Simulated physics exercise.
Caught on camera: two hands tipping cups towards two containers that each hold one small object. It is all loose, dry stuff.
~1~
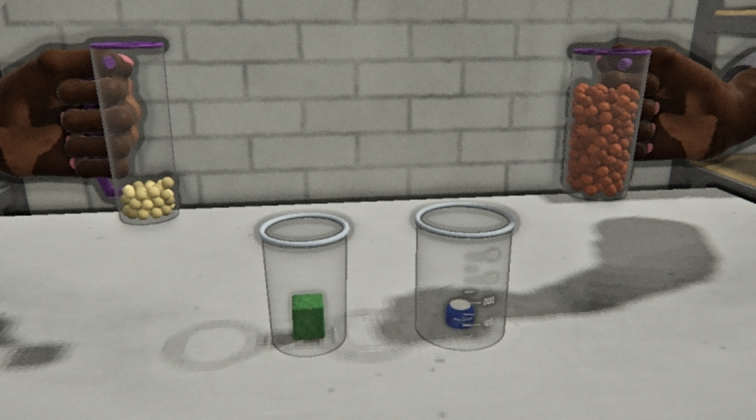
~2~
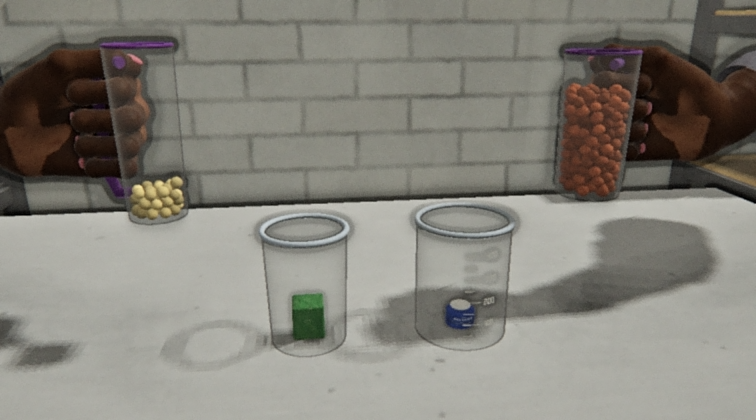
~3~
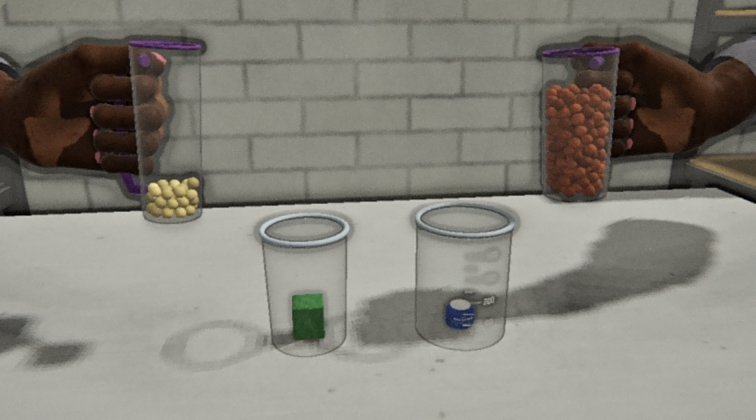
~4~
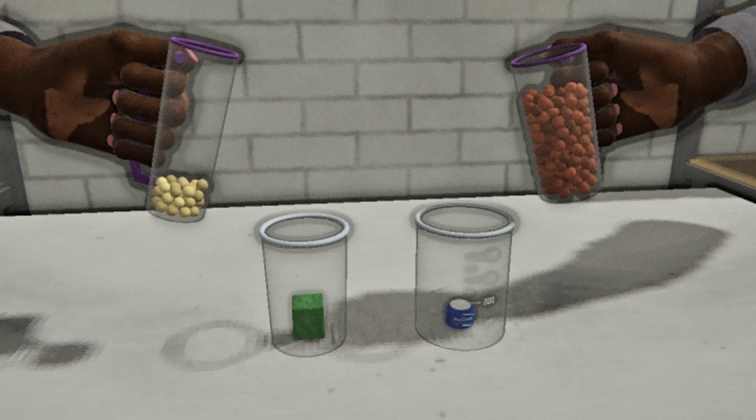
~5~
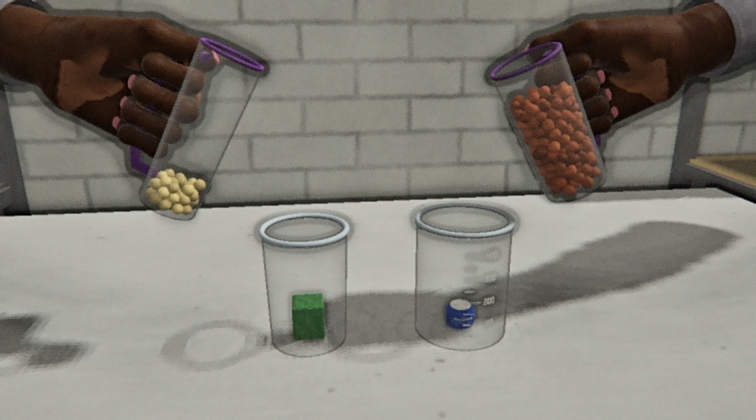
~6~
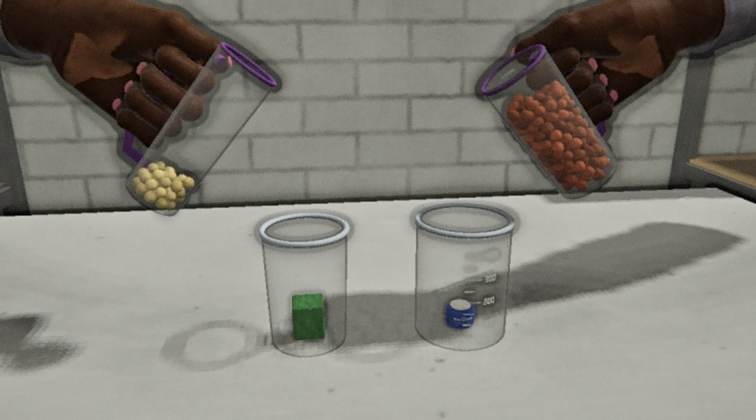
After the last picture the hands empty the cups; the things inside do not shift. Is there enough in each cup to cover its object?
Left thing pokes through, right thing vanishes from sight.
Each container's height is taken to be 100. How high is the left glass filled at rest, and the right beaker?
The left one comes to around 25, the right one to 45.
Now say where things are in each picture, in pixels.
In the first picture, small block in the left glass at (308, 316), reaching about a third of the way up; left cup at (139, 134), nearly empty of soya beans; small bottle in the right beaker at (460, 313), a quarter of its height or less; right cup at (602, 124), three quarters full of clay pellets.
In the second picture, left cup at (149, 134), upright; right cup at (594, 125), upright.
In the third picture, left cup at (169, 134), tipped 4°; right cup at (577, 125), tipped 4°.
In the fourth picture, left cup at (190, 133), tipped 15°; right cup at (559, 126), tipped 15°.
In the fifth picture, left cup at (199, 133), tipped 27°; right cup at (551, 126), tipped 27°.
In the sixth picture, small block in the left glass at (308, 316); left cup at (199, 133), tipped 39°; small bottle in the right beaker at (460, 313); right cup at (551, 126), tipped 39°.
Then, 0.33 s past the last view, left glass empty, all of its cupful still in the cup; right beaker empty, all of its cupful still in the cup.
Then, 0.76 s past the last view, left glass empty, all of its cupful still in the cup; right beaker empty, all of its cupful still in the cup.
Then, 1.21 s past the last view, left glass nearly empty, about two thirds of its cupful still in the cup; right beaker nearly empty, about two thirds of its cupful still in the cup.
Finally, left glass a quarter full (surface near (308, 308)), nothing beside it; right beaker half full (surface near (462, 279)), nothing beside it; the left thing is still showing; the right thing is covered.
